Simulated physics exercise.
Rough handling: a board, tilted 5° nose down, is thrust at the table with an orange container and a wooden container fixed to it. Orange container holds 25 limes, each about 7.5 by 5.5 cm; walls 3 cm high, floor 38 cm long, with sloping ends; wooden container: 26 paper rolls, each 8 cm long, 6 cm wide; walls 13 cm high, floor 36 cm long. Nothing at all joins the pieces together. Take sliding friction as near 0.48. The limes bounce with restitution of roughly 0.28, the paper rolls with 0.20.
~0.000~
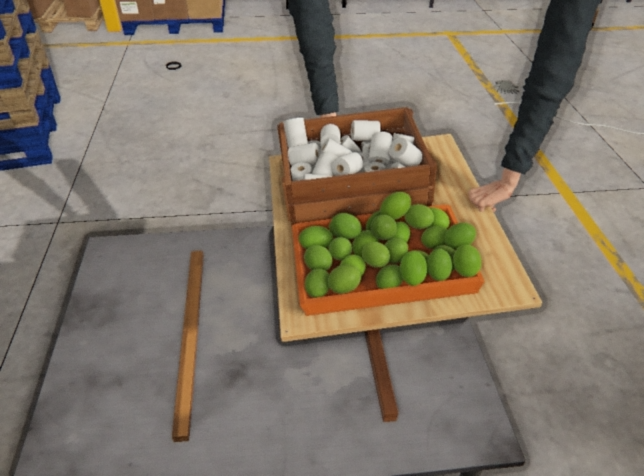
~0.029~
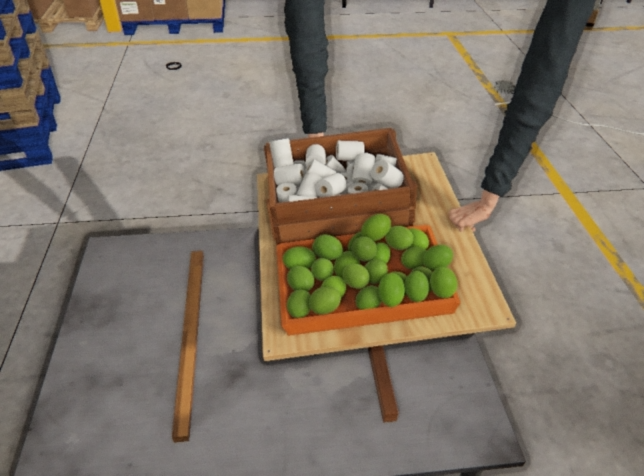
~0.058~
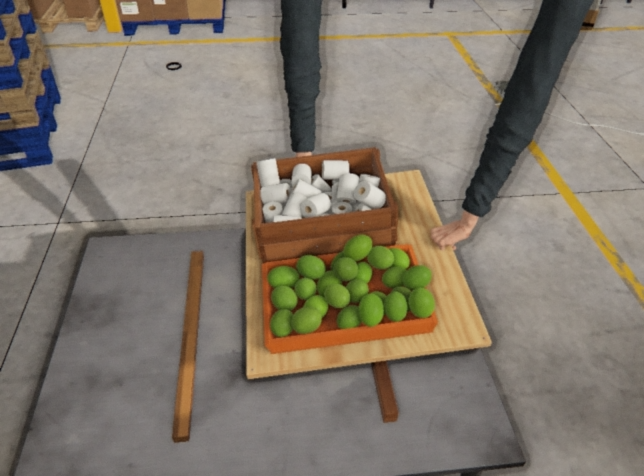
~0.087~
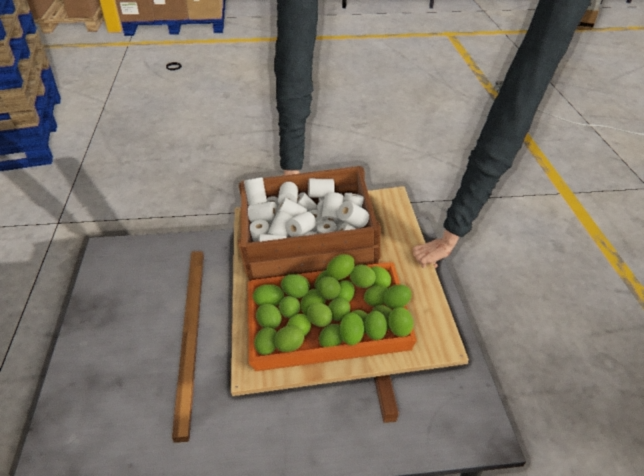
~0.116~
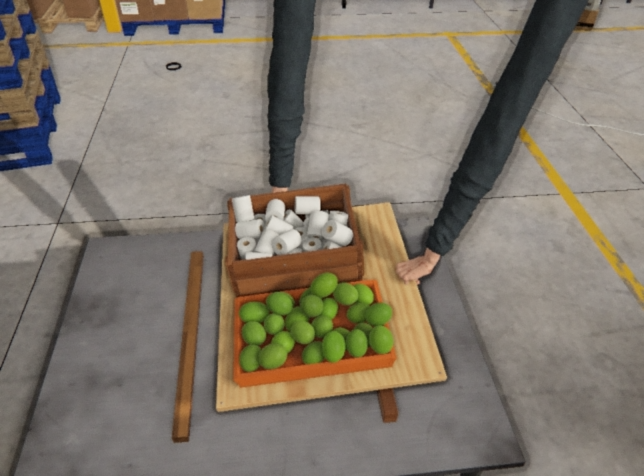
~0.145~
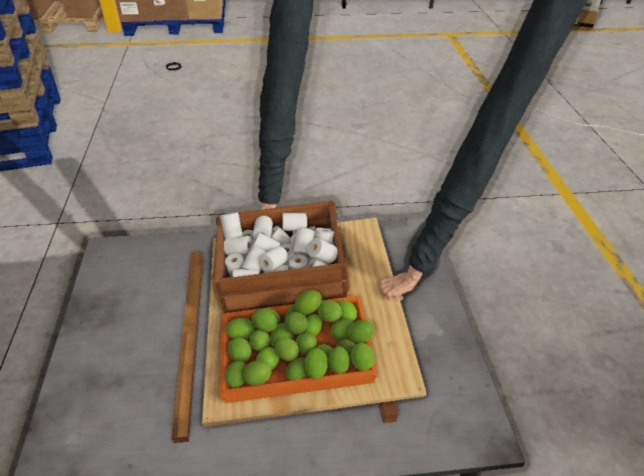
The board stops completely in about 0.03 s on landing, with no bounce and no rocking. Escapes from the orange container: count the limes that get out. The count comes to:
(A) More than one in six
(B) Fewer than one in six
The answer is B.
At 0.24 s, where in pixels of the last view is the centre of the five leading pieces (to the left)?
Near (222, 311) in pixels.
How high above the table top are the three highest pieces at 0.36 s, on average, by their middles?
Mean height: Near 16 cm.
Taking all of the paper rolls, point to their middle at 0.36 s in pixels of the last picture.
Around (260, 272) in pixels.
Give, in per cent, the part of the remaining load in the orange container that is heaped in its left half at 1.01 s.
Around 60%.
After 0.16 s, touchdown against the batten.
After 0.24 s, 0 of 25 out of the orange container and 0 of 26 out of the wooden container.
After 0.36 s, 0 of 25 out of the orange container and 0 of 26 out of the wooden container.
After 0.58 s, 2 of 25 out of the orange container and 0 of 26 out of the wooden container.
Final count (at 1.01 s), 2 of 25 out of the orange container and 0 of 26 out of the wooden container. Asked share, 2 of 25, 8 per cent.
